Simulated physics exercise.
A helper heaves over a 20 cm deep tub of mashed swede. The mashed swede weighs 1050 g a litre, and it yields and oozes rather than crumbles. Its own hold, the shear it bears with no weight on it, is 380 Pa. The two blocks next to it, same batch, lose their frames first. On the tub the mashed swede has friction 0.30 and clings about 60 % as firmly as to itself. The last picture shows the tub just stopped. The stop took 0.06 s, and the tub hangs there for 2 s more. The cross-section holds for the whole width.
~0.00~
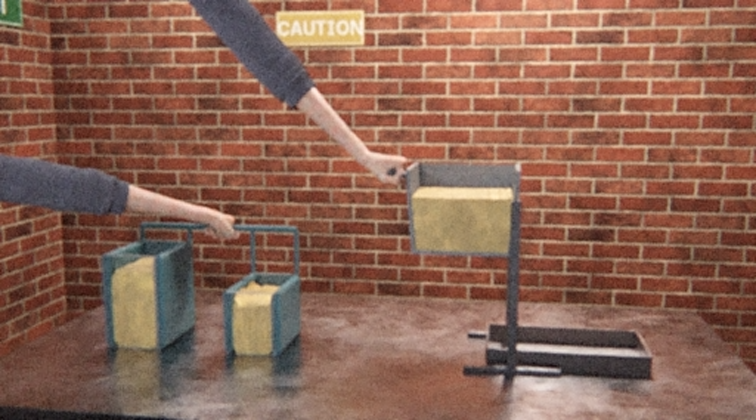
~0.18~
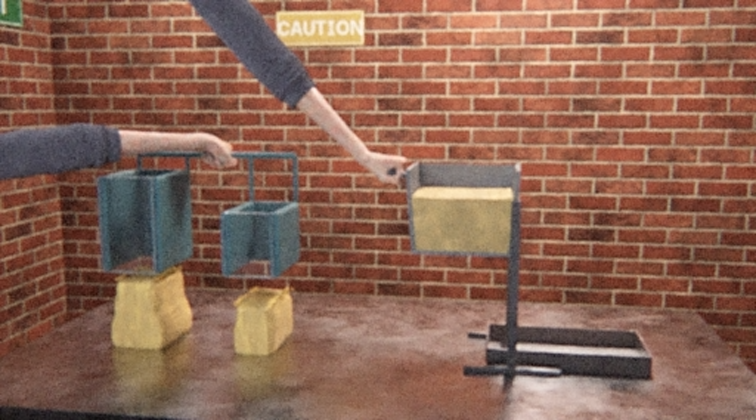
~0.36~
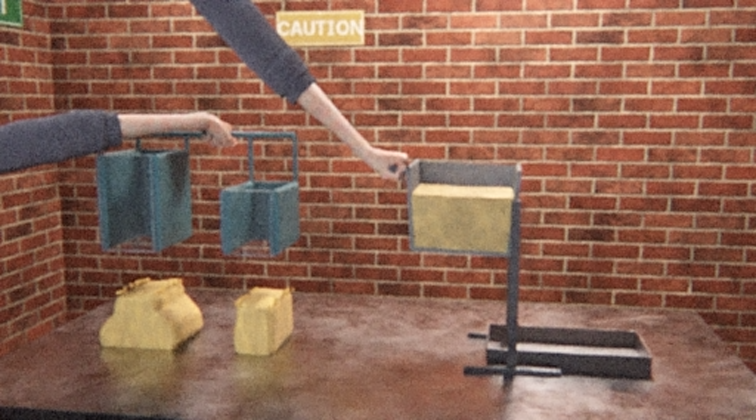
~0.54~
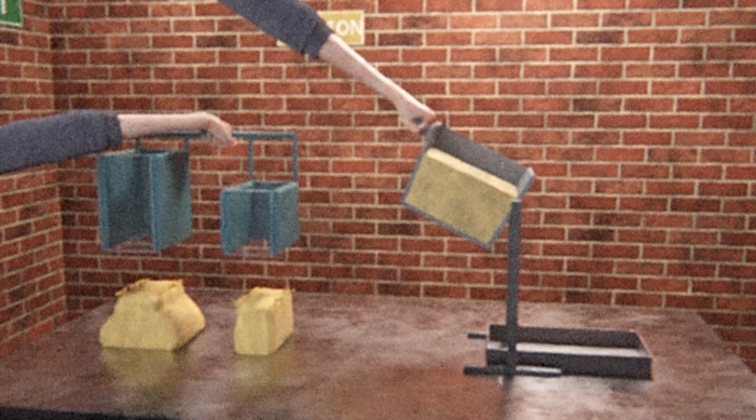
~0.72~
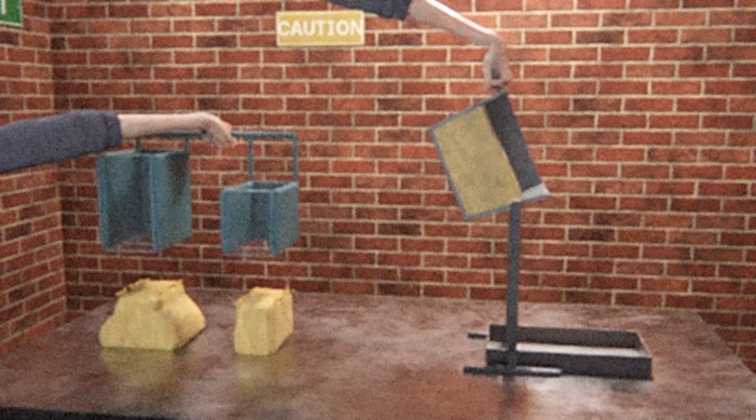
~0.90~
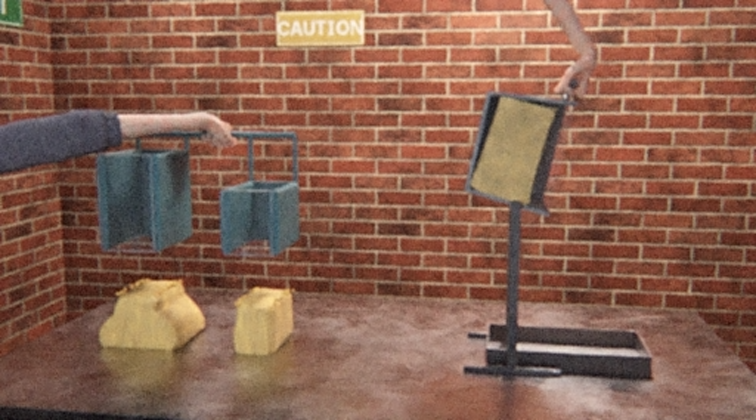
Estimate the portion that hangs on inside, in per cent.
Close to 0 per cent.
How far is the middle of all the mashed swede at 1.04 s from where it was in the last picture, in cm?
Some 9 cm.
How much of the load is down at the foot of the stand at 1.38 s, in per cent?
Near 65 %.
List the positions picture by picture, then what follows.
Handle-side rim at (410, 171), tilt 0 degrees; highest point of the mashed swede at (497, 198); test blocks 22 cm, 14 cm high (left to right), in the first picture.
Handle-side rim at (410, 171), tilt 0 degrees; highest point of the mashed swede at (497, 198); test blocks 19 cm, 14 cm high (left to right), in the second picture.
Handle-side rim at (411, 168), tilt 2 degrees; highest point of the mashed swede at (418, 194); test blocks 15 cm, 14 cm high (left to right), in the third picture.
Handle-side rim at (435, 127), tilt 26 degrees; highest point of the mashed swede at (426, 155); test blocks 15 cm, 13 cm high (left to right), in the fourth picture.
Handle-side rim at (508, 92), tilt 67 degrees; highest point of the mashed swede at (483, 108); test blocks 15 cm, 13 cm high (left to right), in the fifth picture.
Handle-side rim at (575, 106), tilt 102 degrees; highest point of the mashed swede at (507, 99); test blocks 15 cm, 13 cm high (left to right), in the sixth picture.
By 1.04 s, the tub is at 102 degrees and holds 74 %.
By 1.21 s, the tub is at 102 degrees and holds 25 %.
By 1.38 s, the tub is at 102 degrees and holds 0 %.
By 1.55 s, the tub is at 102 degrees and holds 0 %.
By 2.90 s, at the end, the tub is at 102 degrees and holds 0 %.
